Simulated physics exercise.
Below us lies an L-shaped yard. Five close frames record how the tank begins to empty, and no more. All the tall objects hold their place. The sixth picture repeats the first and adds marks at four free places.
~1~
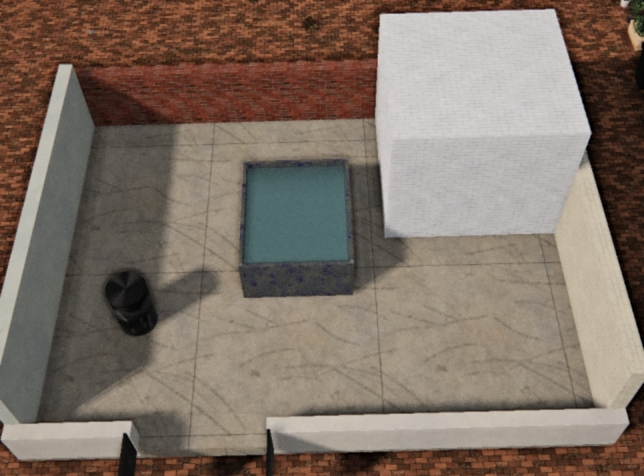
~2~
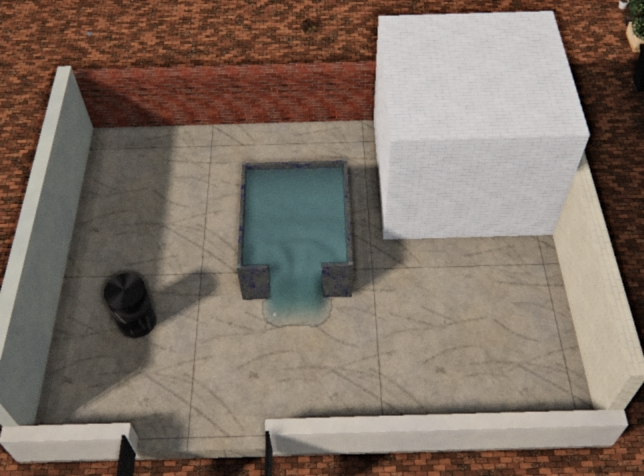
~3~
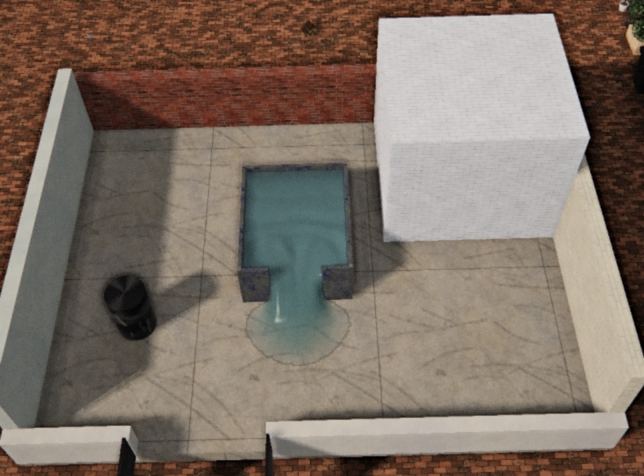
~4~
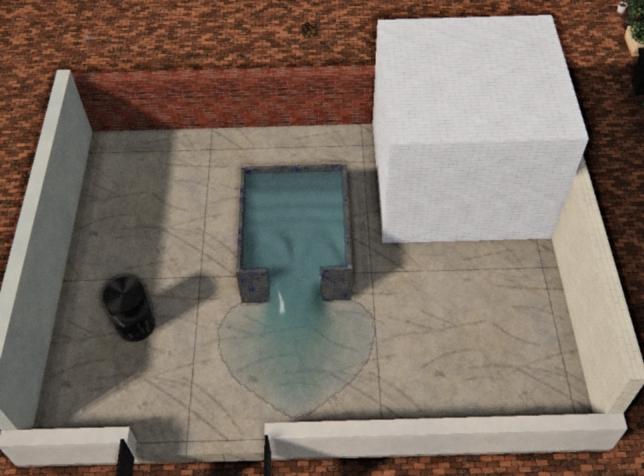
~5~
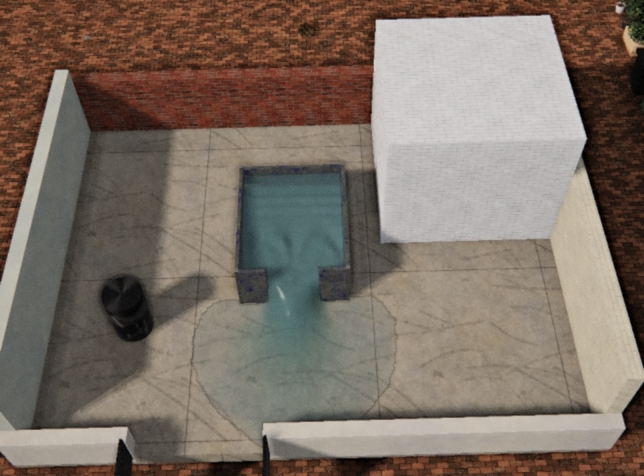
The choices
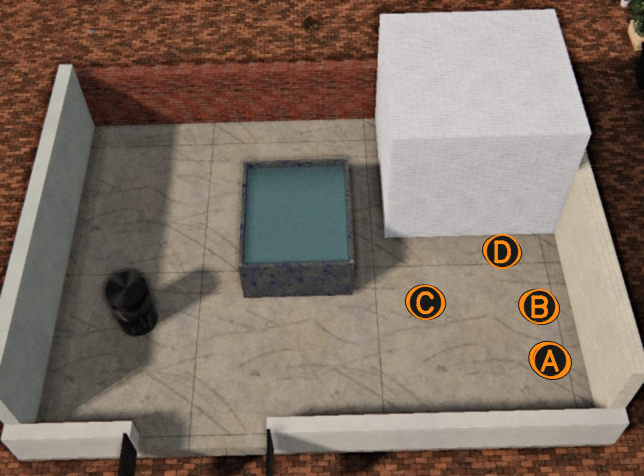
Water poured through a gap in the near side of a stone tank and fanned out across the pale paved yard, spreading to the low front wall while the black barrel and white block stayed still.
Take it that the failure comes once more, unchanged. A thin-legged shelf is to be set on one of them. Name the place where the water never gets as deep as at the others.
C beats the others.
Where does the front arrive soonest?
A it is.
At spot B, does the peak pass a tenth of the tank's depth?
Yes, clearly.
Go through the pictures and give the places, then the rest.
Tank full, its middle at (296, 213); open gate at (201, 423).
Water covers 1 % of the ground and shows as far out as (272, 320).
Water covers 3 % of the ground and shows as far out as (298, 360).
Water covers 9 % of the ground and shows as far out as (270, 397).
Water covers 15 % of the ground and shows as far out as (371, 390).
On the marked copy, A at (550, 360); B at (539, 306); C at (425, 302); D at (502, 251).
With A, the water peaks at about 23 % of the depth that stood in the tank.
With B, the water peaks at about 16 % of the depth that stood in the tank.
With C, the water peaks at about 8 % of the depth that stood in the tank.
With D, the water peaks at about 18 % of the depth that stood in the tank.
